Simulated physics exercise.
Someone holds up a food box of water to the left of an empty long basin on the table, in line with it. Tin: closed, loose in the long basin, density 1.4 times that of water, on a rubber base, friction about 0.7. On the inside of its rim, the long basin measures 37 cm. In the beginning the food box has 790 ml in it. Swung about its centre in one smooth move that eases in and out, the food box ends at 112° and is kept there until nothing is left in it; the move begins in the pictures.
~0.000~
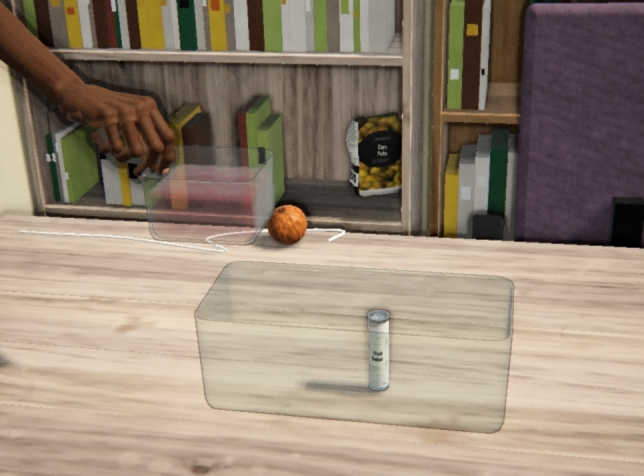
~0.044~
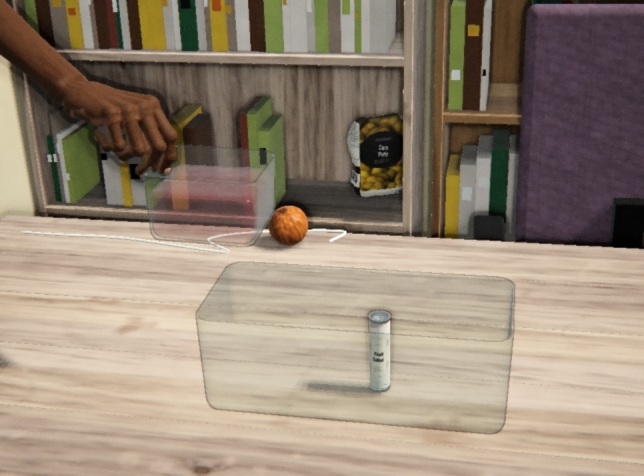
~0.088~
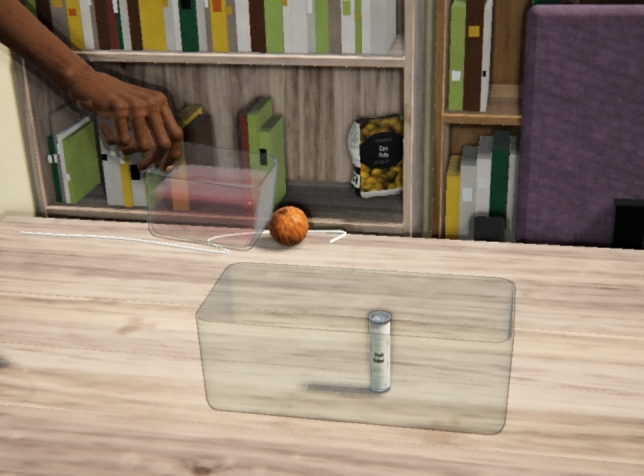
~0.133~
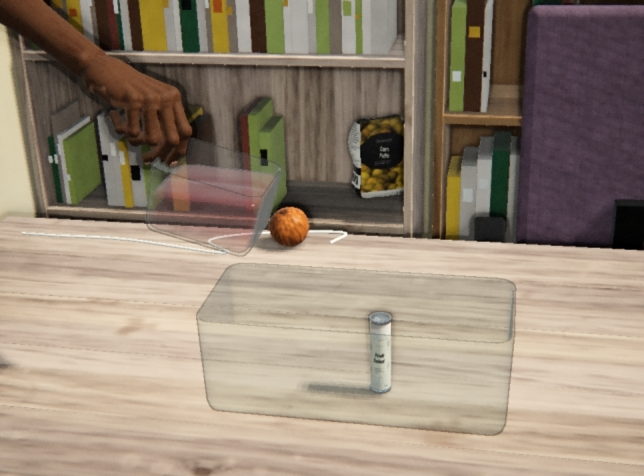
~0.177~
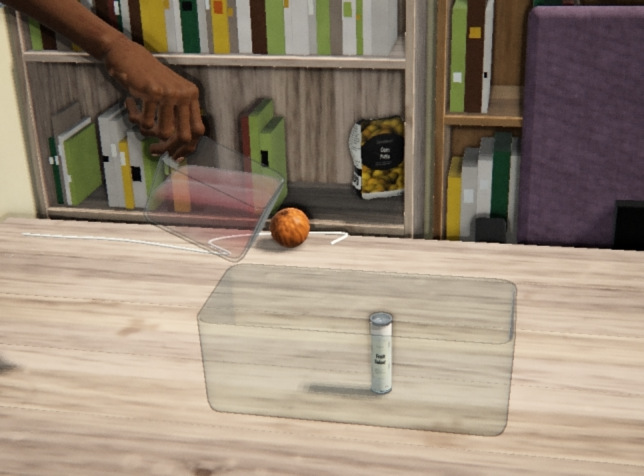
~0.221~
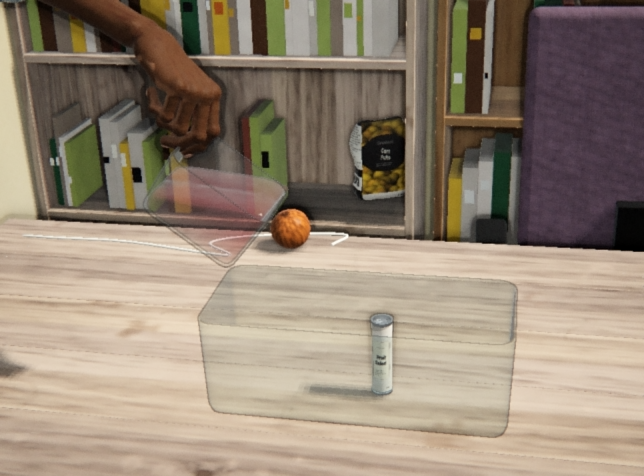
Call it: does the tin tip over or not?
It does not.
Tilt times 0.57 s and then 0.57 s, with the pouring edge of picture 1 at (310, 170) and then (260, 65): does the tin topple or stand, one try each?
First it tips over; then it stays on its base.
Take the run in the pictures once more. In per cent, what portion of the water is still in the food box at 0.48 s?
Still held: Roughly 22 % of the total.
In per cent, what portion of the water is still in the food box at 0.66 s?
I'd say some 3 per cent remains.
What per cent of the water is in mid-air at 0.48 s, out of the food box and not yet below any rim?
Some 38 % is the figure.
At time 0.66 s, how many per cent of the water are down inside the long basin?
Near 92 per cent of the total.
Then, 0.48 s in, the tilt is 105° and 22 per cent is still to pour; the tin stands where it began.
Then, 0.66 s in, the tilt is 112° and 3 per cent is still to pour; the tin stands where it began.
Then, 0.86 s in, the tilt is 112° and 0 per cent is still to pour; the tin stands where it began.
Then, 1.07 s in, the tilt is 112° and 0 per cent is still to pour; the tin stands where it began.
Finally, the tin stands where it began.
